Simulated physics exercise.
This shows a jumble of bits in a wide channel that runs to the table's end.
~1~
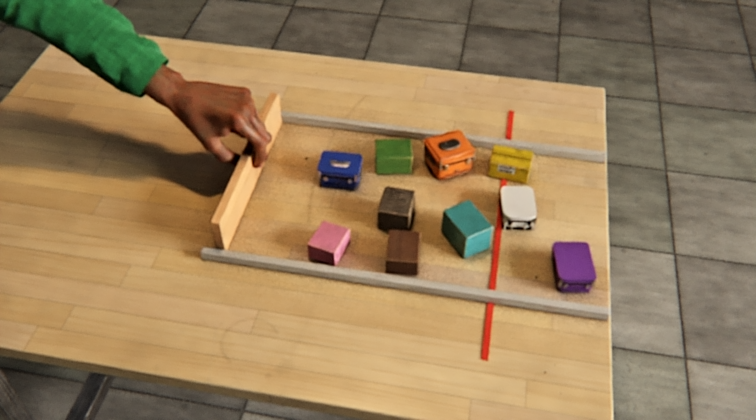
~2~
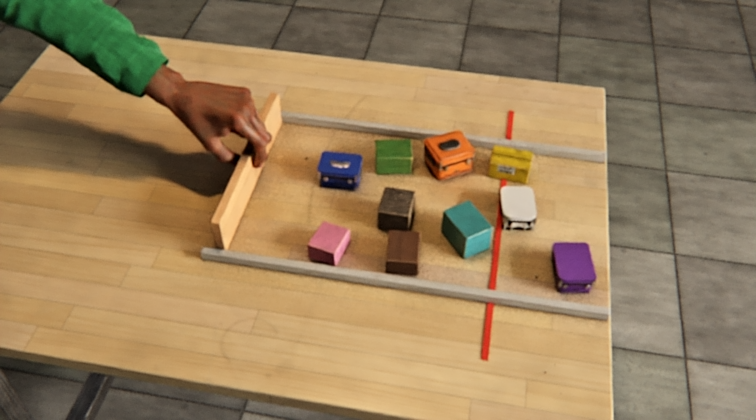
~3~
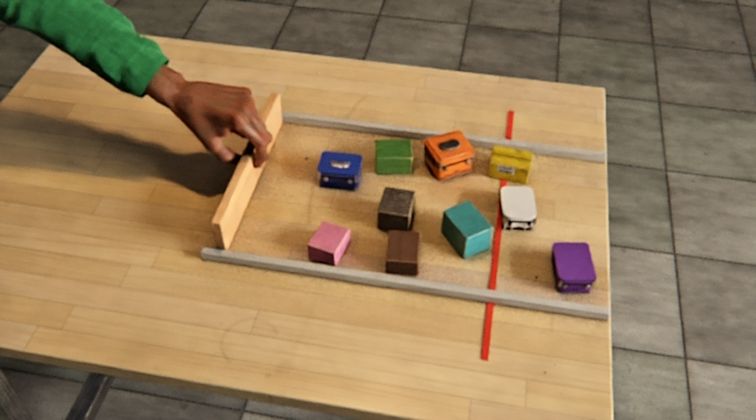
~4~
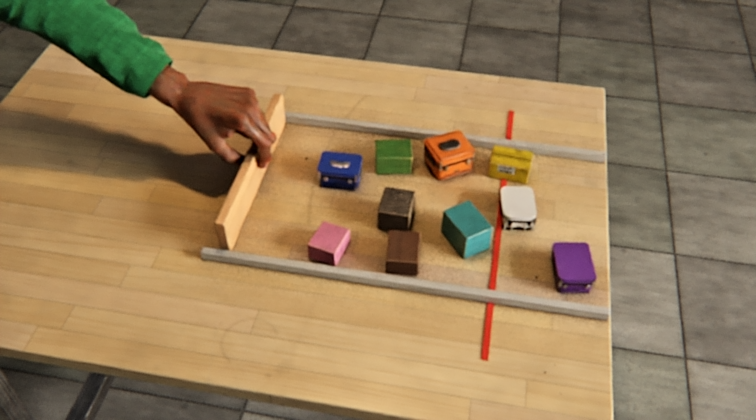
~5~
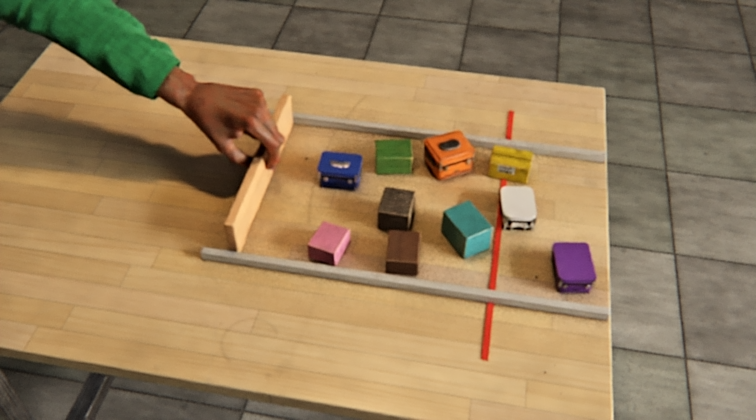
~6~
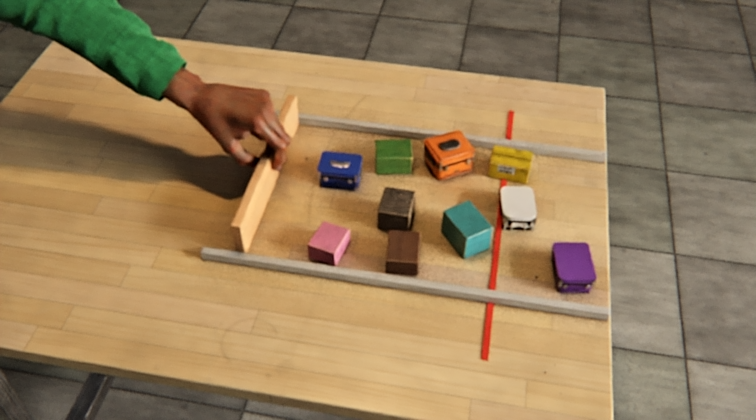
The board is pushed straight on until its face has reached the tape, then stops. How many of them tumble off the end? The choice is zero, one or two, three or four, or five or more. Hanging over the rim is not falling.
As it turns out, the number that fall off is zero.
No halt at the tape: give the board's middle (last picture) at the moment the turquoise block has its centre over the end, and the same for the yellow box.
Near (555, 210) and (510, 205).
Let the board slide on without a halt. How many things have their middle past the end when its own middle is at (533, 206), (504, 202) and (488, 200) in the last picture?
It would be 2, 0 and 0.
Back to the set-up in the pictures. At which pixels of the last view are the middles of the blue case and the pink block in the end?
First (523, 197), then (510, 268).
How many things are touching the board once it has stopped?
It touches 4.
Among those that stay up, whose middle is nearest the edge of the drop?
Foremost is the yellow box.
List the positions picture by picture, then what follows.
In the first frame, purple case (572, 268); white case (517, 209); yellow box (510, 164); board (250, 167); tape (500, 217).
In the second frame, white case (517, 209); blue case (340, 171).
In the third frame, yellow box (510, 165); board (250, 167).
In the fourth frame, purple case (572, 268); orange case (449, 155).
In the fifth frame, white case (517, 209); turquoise block (467, 229).
In the sixth frame, purple case (572, 268); white case (517, 209); yellow box (510, 165); board (268, 170); tape (500, 217).
Soon after, none off yet; purple case at rest near (572, 268); white case at rest near (517, 209); yellow box at rest near (510, 165).
In the end, the number that fall off is zero.
